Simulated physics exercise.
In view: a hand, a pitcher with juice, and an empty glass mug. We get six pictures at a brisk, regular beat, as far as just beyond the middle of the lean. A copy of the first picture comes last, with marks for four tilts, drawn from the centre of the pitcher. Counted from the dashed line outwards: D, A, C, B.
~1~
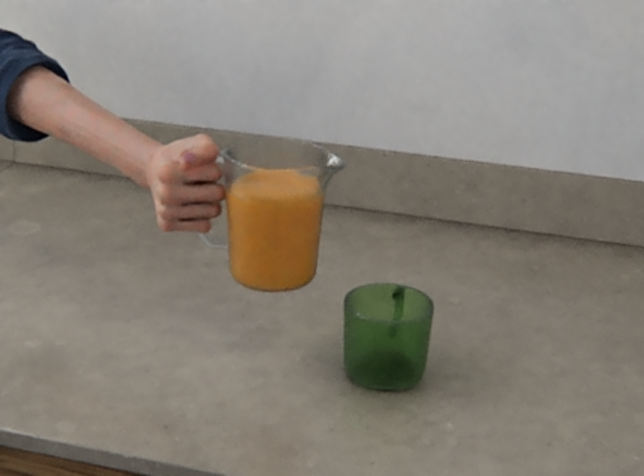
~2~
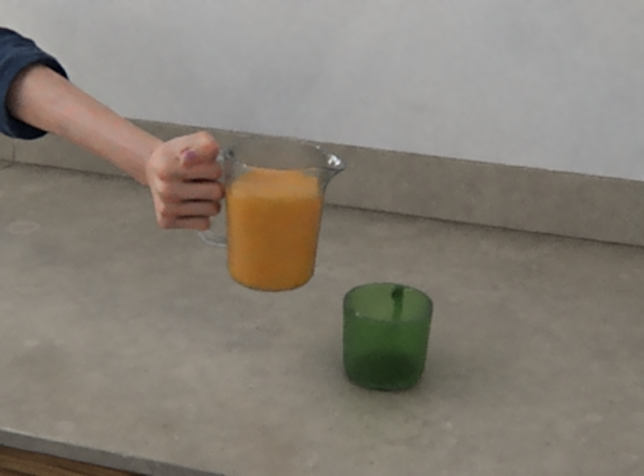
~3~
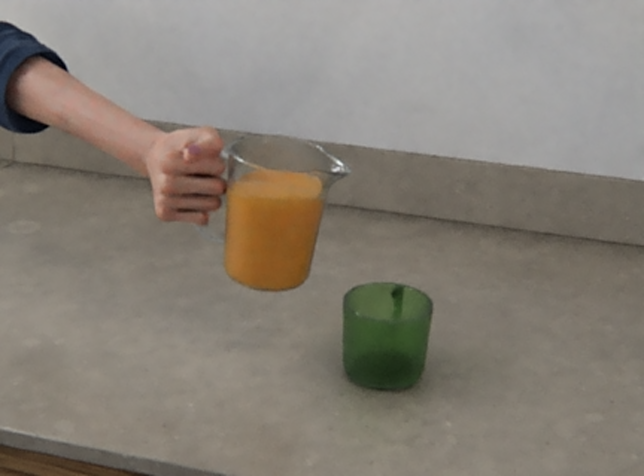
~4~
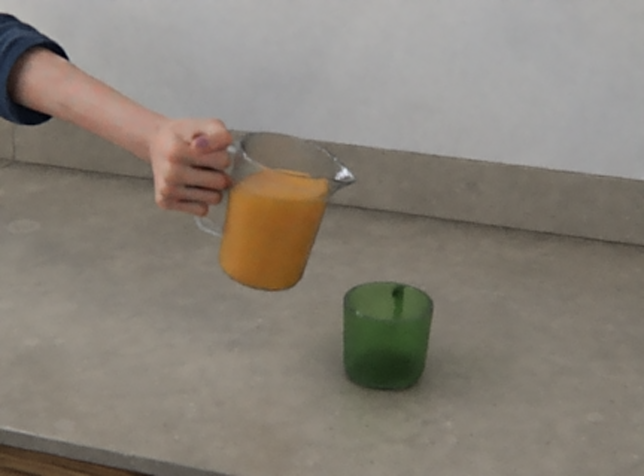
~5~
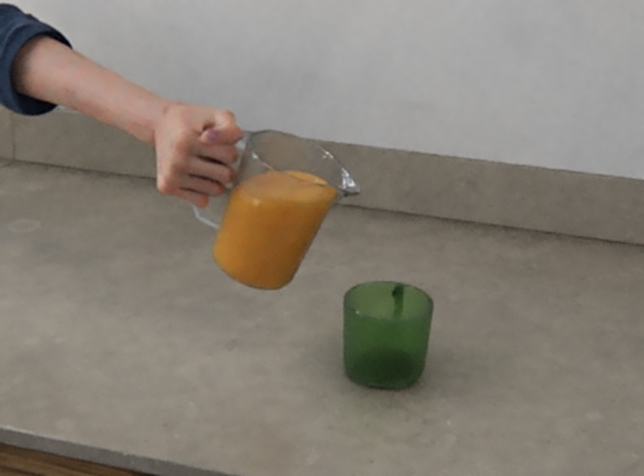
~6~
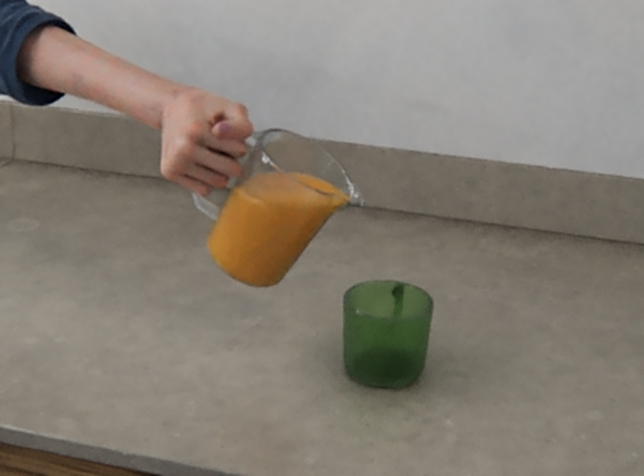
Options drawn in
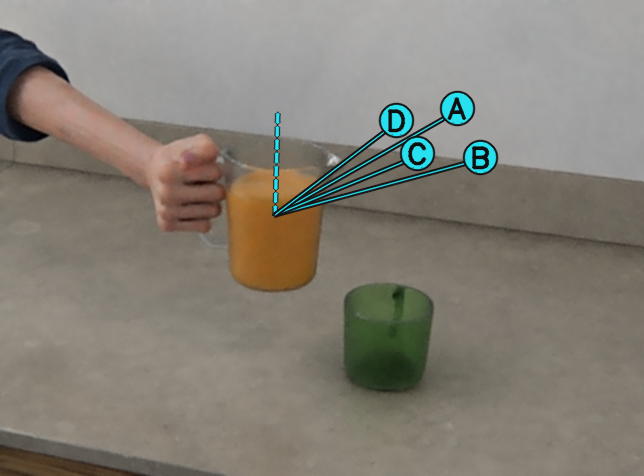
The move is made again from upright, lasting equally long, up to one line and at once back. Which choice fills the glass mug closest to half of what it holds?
C is best.
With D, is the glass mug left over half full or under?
Under.
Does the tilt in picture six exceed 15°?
Yes, it does.
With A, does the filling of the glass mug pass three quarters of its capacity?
No, less.
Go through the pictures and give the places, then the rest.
In the first picture, upright, lip at (344, 164); rim of the glass mug round (389, 302); nothing has left yet.
In the second picture, upright, lip at (345, 166); nothing has left yet.
In the third picture, tipped about 6°, lip at (349, 171); nothing has left yet.
In the fourth picture, tipped about 12°, lip at (354, 180); nothing has left yet.
In the fifth picture, tipped about 20°, lip at (359, 191); nothing has left yet.
In the sixth picture, tipped about 29°, lip at (363, 203); nothing has left yet.
In cyan, A at (443, 118); B at (464, 163); C at (403, 162); D at (384, 132).
With A, the glass mug ends with about 33 % of what it can hold.
With B, the glass mug ends with about 67 % of what it can hold.
With C, the glass mug ends with about 49 % of what it can hold.
With D, the glass mug ends with about 21 % of what it can hold.
